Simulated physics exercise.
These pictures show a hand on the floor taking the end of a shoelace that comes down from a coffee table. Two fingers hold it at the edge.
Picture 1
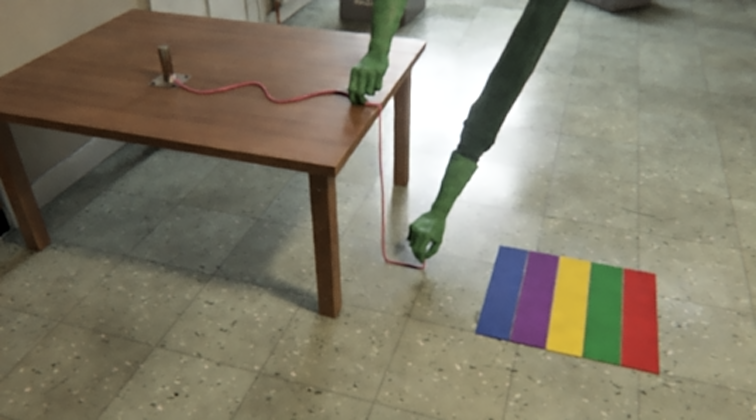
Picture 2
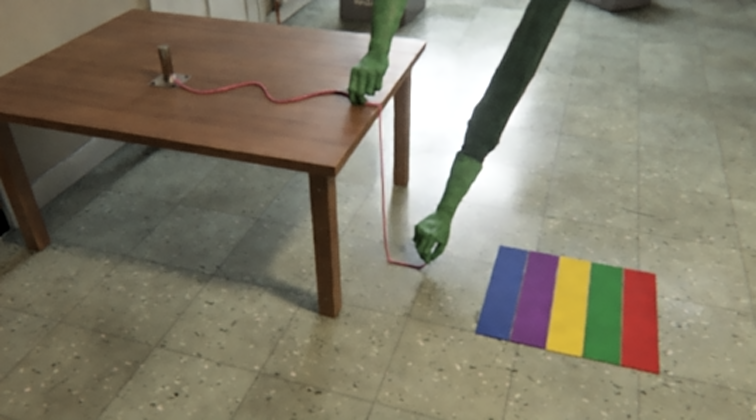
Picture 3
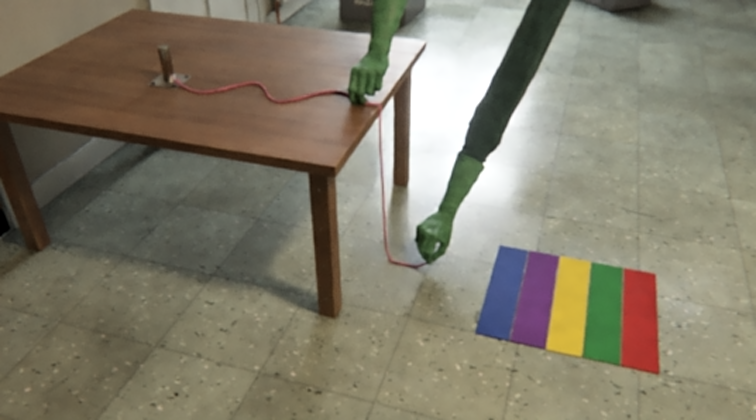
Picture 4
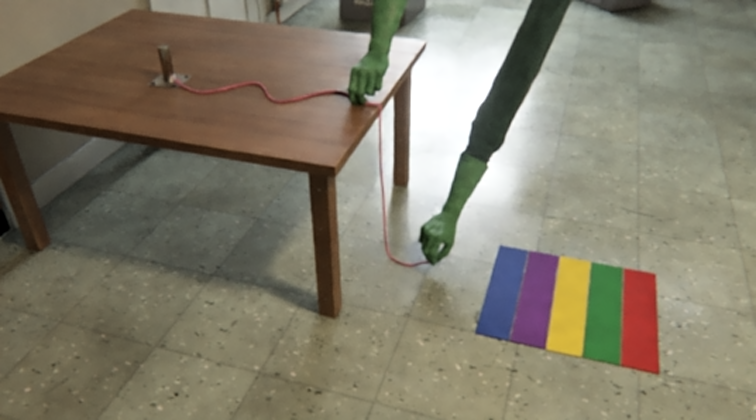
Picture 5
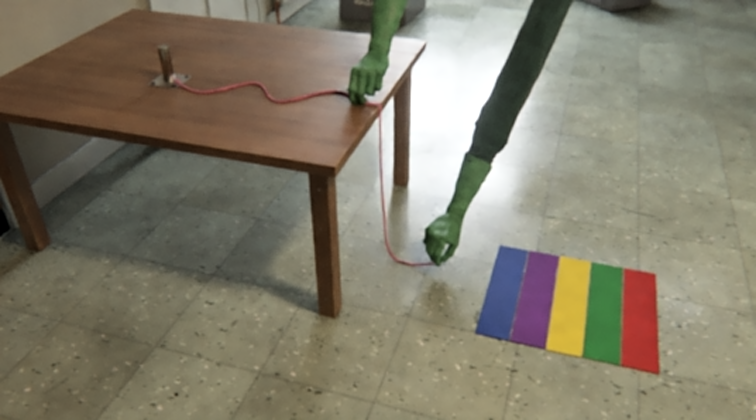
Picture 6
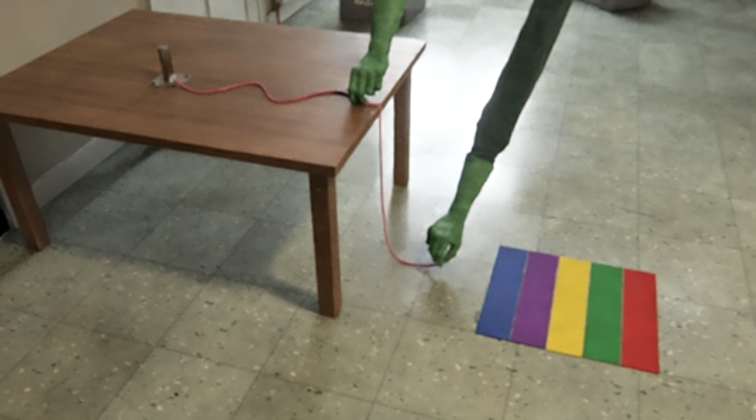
To begin with, a green hand near the floor holds the end of a red shoelace hanging from a wooden coffee table, while another hand rests at the table's edge. The lower hand then shifts the end slightly right, toward the colored stripes, and the rest barely moves.
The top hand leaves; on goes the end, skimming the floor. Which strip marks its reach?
The end stops over the green strip.
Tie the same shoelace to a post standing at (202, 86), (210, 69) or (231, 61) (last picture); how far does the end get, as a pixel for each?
Near (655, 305), (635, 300) and (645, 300).
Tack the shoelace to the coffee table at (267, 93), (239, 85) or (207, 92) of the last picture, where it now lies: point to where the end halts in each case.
Try by try, around (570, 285), (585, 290) and (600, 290).
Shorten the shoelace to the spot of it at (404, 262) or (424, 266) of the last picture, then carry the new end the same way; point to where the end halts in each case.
Try by try, around (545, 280) and (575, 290).
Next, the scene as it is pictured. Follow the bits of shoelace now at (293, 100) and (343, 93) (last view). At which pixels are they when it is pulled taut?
At (331, 100), then (383, 114).
Early on, end near (532, 279); over purple.
Midway, end near (578, 288); over yellow.
At the end of the slack, end near (605, 294); over green. It gets as far as the green strip.
